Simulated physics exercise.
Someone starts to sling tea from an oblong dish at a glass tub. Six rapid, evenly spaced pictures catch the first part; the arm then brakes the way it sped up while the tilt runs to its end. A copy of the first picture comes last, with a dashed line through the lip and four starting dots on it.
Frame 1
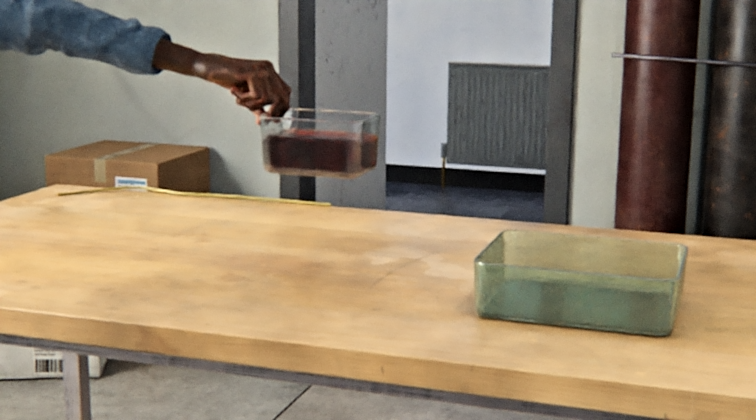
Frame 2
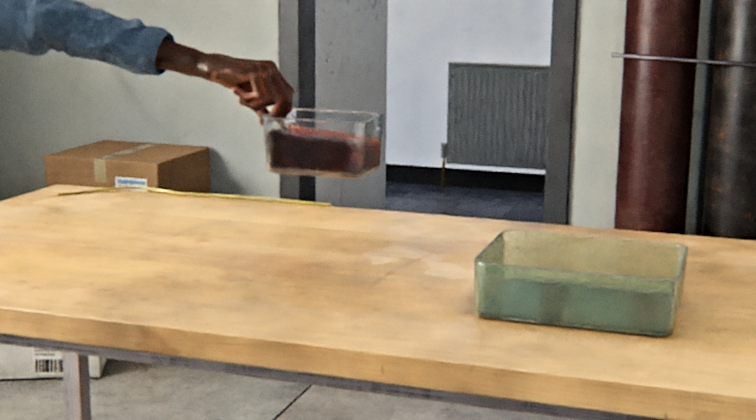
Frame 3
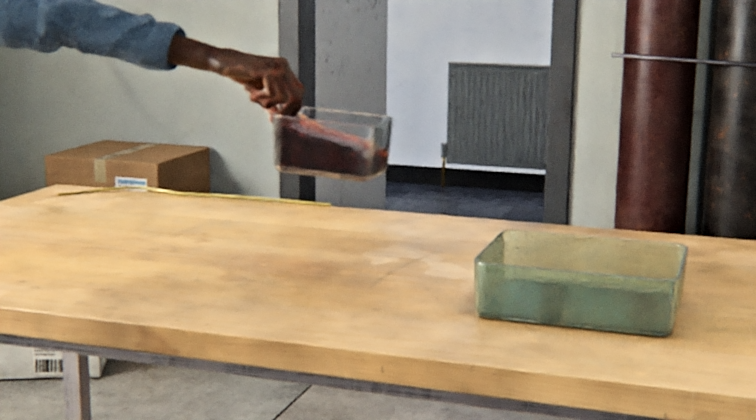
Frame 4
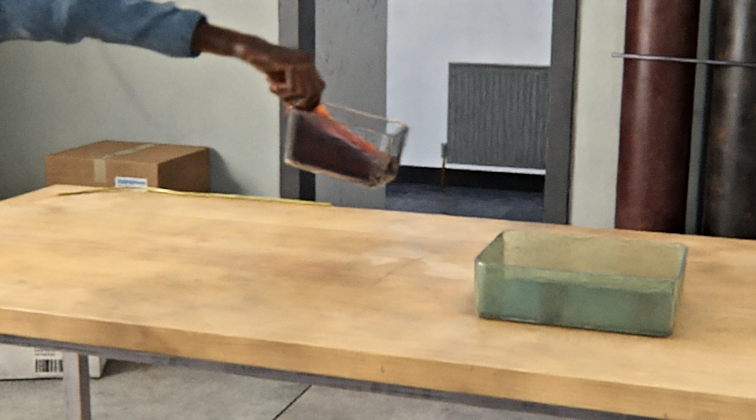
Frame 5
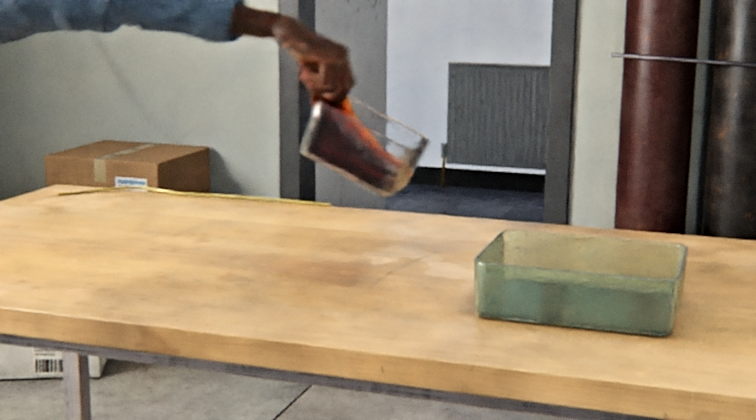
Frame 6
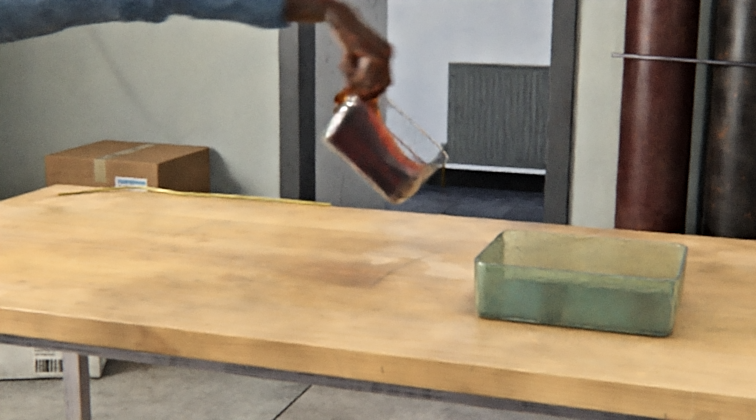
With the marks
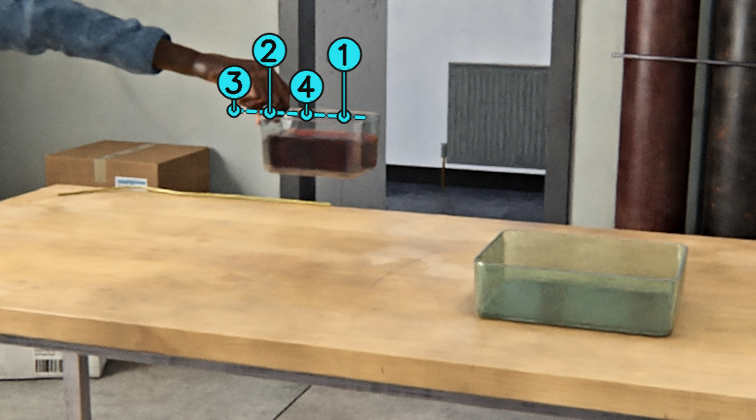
In a workroom with a wooden table, a hand held up a clear oblong dish of dark reddish tea, moved it rightward toward a greenish glass tub, and tilted it more and more steeply.
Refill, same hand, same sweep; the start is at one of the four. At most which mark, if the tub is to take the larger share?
The limit is 1.
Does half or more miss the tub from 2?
Yes, that goes wrong.
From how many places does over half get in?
One of them.
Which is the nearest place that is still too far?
It is 4.
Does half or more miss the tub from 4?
Yes, that goes wrong.
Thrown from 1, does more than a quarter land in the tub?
Yes.
In cyan, 1 at (344, 116); 2 at (269, 112); 3 at (234, 110); 4 at (306, 114).
Choosing 1, about 63 % lands in the tub, 21 % falls short and 15 % goes beside or beyond.
Choosing 2, about 3 % lands in the tub, 92 % falls short and 5 % goes beside or beyond.
Choosing 3, about 0 % lands in the tub, 98 % falls short.
Choosing 4, about 29 % lands in the tub, 64 % falls short and 7 % goes beside or beyond.
